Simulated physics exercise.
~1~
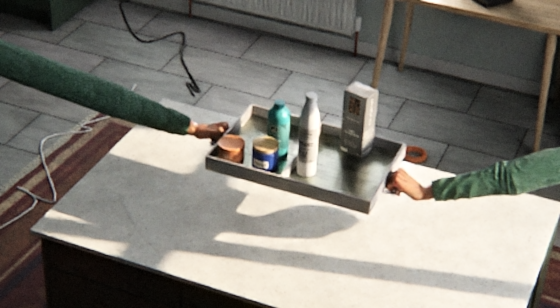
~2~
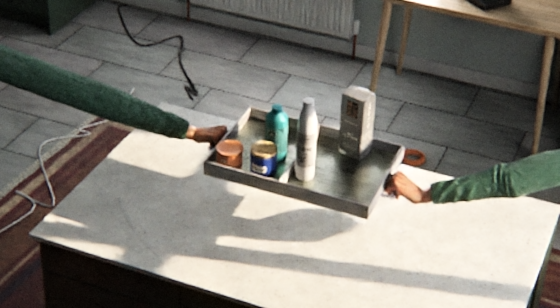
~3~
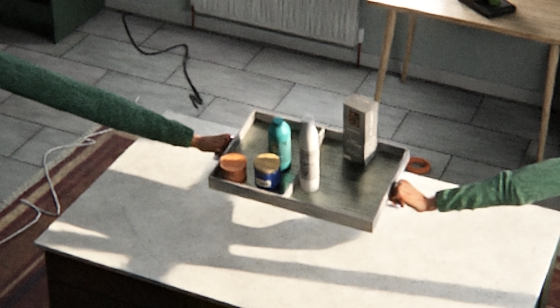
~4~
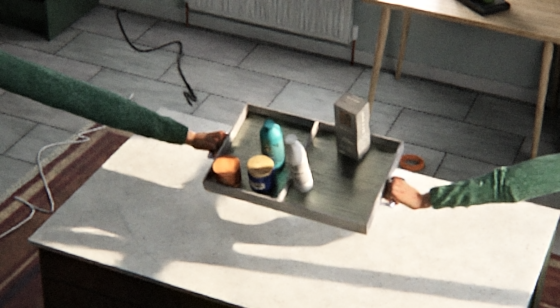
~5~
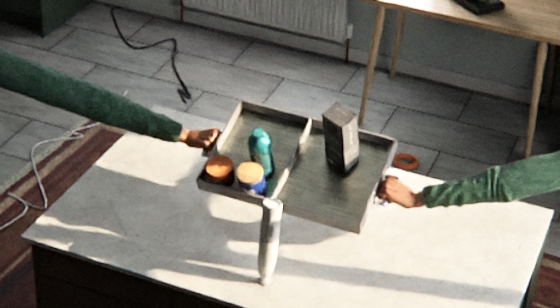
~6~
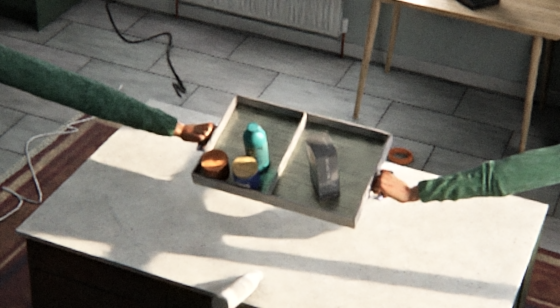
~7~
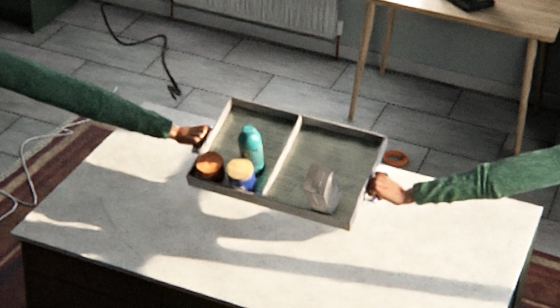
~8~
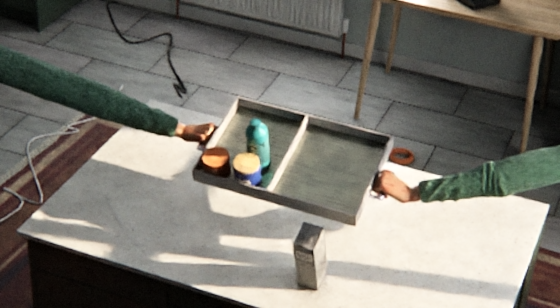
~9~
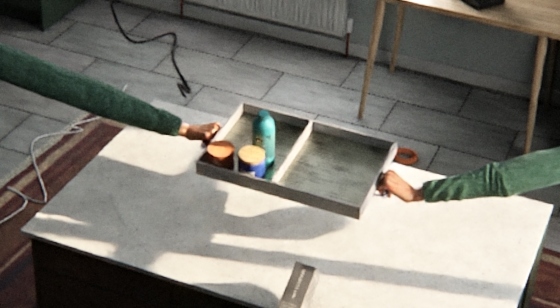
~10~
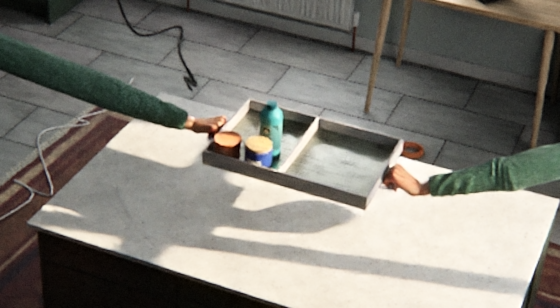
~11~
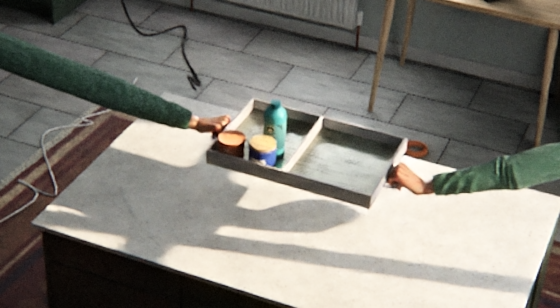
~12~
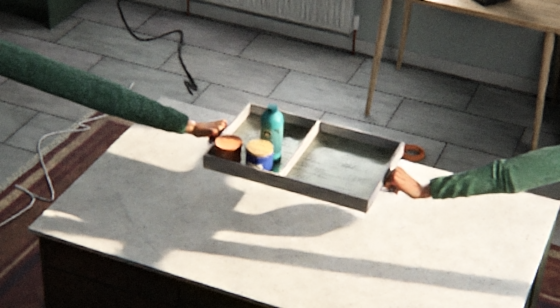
Two hands tilting a tray over a table, a white bottle then a grey carton toppling off, three containers staying aboard as it levels.
